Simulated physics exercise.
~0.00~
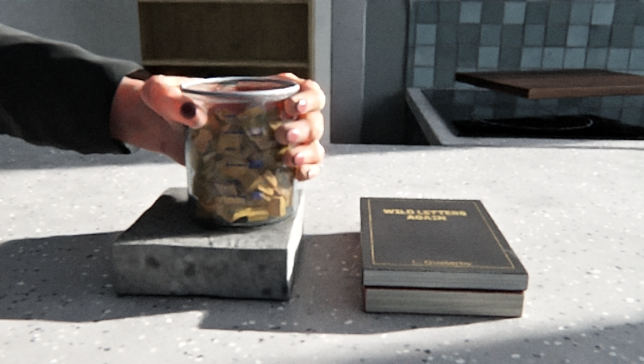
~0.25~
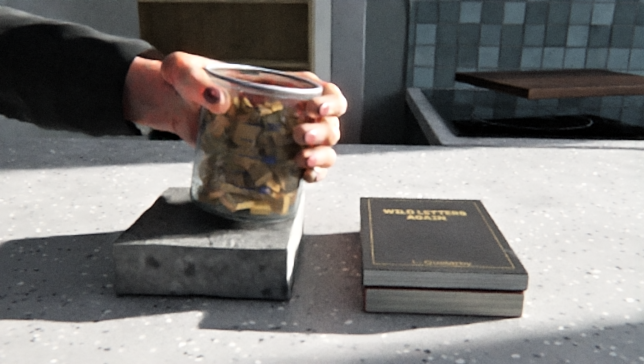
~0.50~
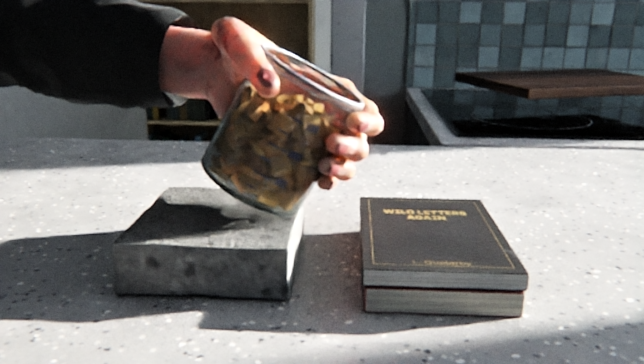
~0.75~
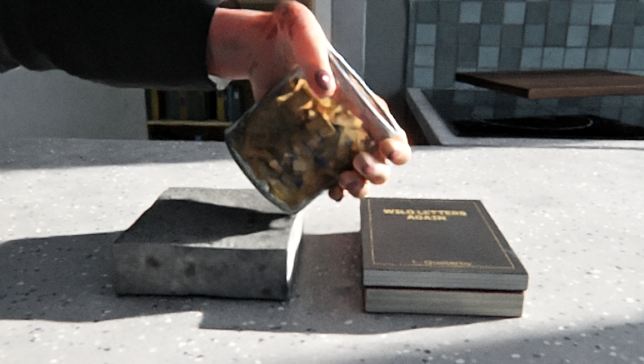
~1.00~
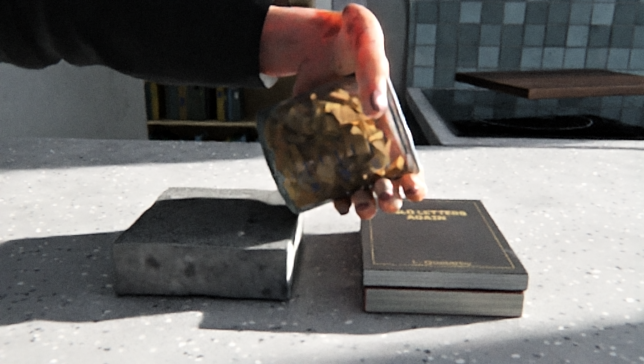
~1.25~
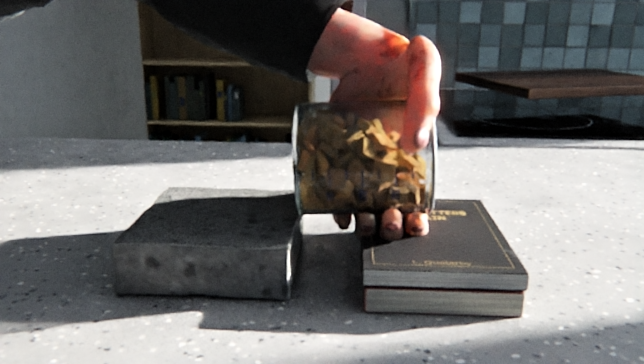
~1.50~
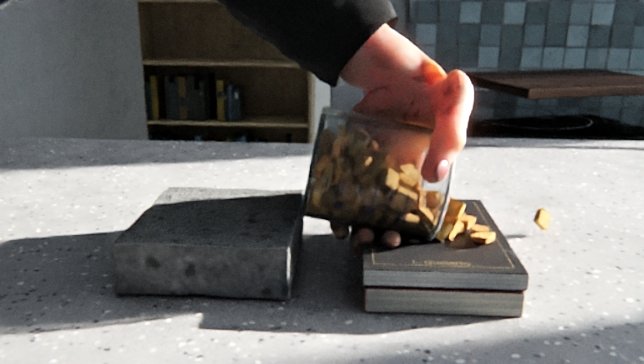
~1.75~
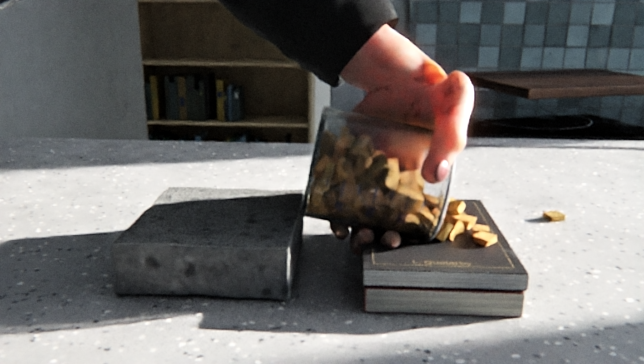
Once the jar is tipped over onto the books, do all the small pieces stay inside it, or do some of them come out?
Some of them come out. A few pieces spill onto the top book and one lands on the counter beyond it, while most stay in the jar.
